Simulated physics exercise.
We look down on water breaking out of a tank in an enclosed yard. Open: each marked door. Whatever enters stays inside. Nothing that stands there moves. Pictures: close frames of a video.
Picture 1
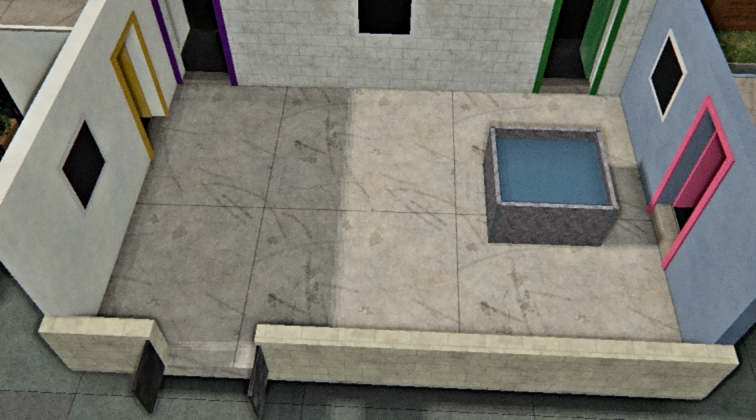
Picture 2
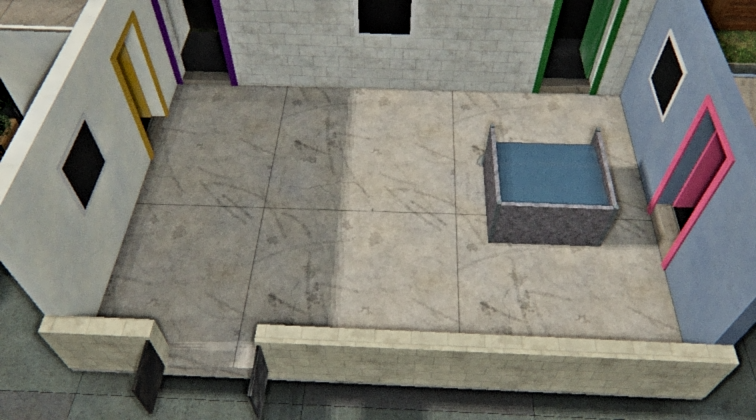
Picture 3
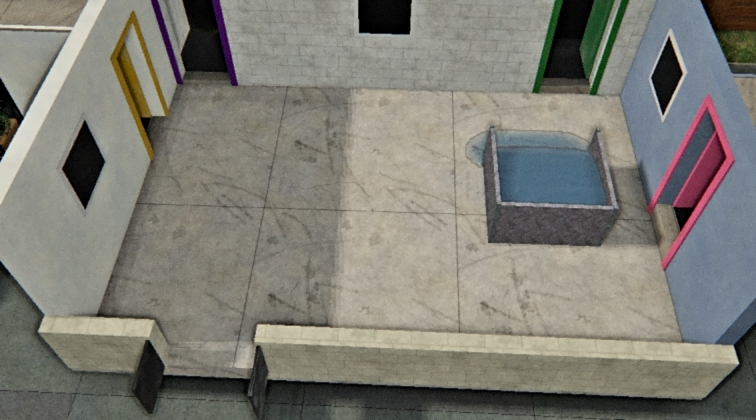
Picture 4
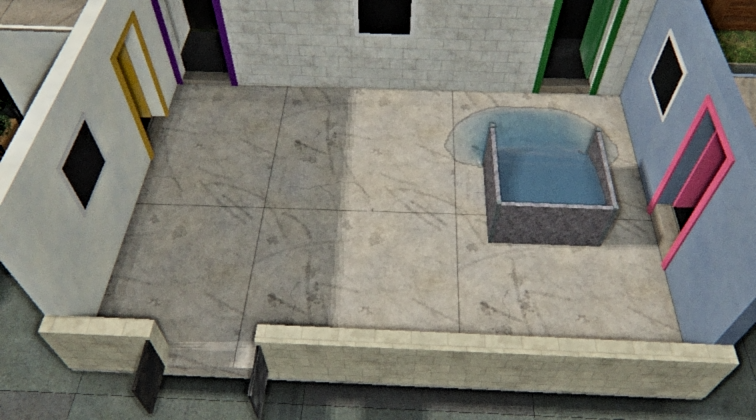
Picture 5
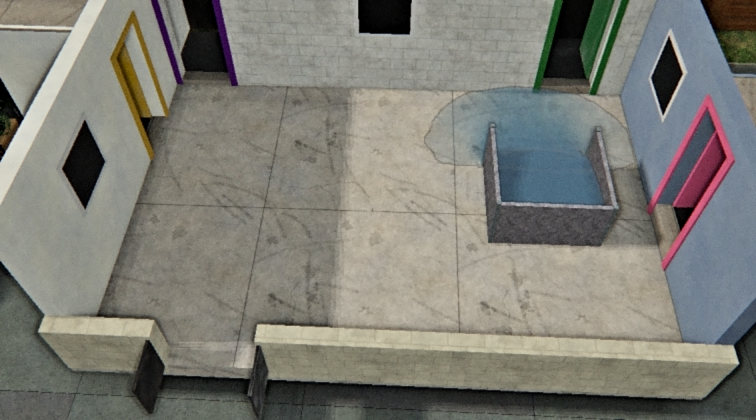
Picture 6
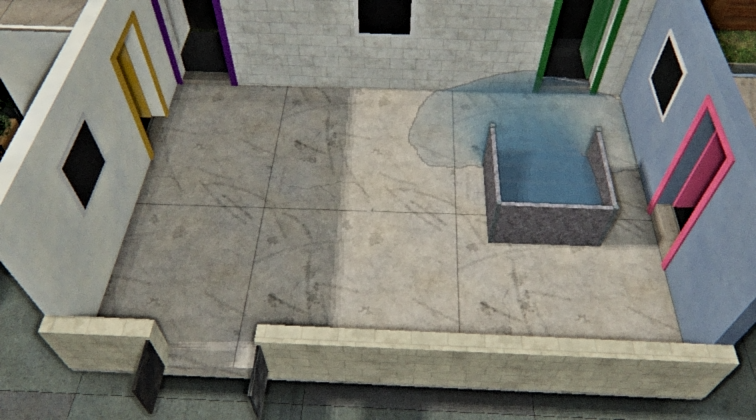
Water sat still in a stone tank in a walled yard until the tank's far side opened, then it poured out and spread across the pale floor toward the back wall and the green doorway.
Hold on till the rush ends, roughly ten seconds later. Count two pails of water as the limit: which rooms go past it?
The yellow door goes past it; the purple door stays within it; the pink door stays within it; the green door goes past it.
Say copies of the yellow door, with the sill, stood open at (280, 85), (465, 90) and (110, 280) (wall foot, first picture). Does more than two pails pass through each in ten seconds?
In order: Stays within it, tops the limit, stays within it.
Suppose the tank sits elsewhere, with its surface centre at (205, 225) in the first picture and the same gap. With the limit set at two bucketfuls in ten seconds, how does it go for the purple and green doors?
I'd say the purple door runs past the limit and the green door remains below.
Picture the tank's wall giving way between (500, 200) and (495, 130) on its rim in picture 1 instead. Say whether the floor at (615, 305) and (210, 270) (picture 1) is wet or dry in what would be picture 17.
Going through them in order, the first ends up left dry and the second waterlogged.
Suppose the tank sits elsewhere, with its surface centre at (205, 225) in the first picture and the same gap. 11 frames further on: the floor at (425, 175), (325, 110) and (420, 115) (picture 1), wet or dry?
Taking the three spots in that order, I'd say spared, then drenched, then drenched.
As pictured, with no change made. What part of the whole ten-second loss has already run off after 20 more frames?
Share gone by then: About 50 %.
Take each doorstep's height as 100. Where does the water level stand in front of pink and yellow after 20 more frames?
Depth ratios, approx.: 20 and 370 percent.
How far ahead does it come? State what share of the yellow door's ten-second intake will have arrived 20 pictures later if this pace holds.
Roughly 20 percent.
A moment on, water covers 15 % of the floor; the yellow door not reached, the purple door not reached, the pink door not reached, the green door far over two buckets in.
Next, water covers 25 % of the floor; the yellow door not reached, the purple door not reached, the pink door not reached, the green door far over two buckets in.
Then, water covers 55 % of the floor; the yellow door over two buckets in, the purple door wet at the sill, nothing in, the pink door wet at the sill, nothing in, the green door far over two buckets in.
Later, water covers 80 % of the floor; the yellow door far over two buckets in, the purple door under two buckets in, the pink door wet at the sill, nothing in, the green door far over two buckets in.
In the end, water covers 85 % of the floor; the yellow door far over two buckets in, the purple door under two buckets in, the pink door wet at the sill, nothing in, the green door far over two buckets in.
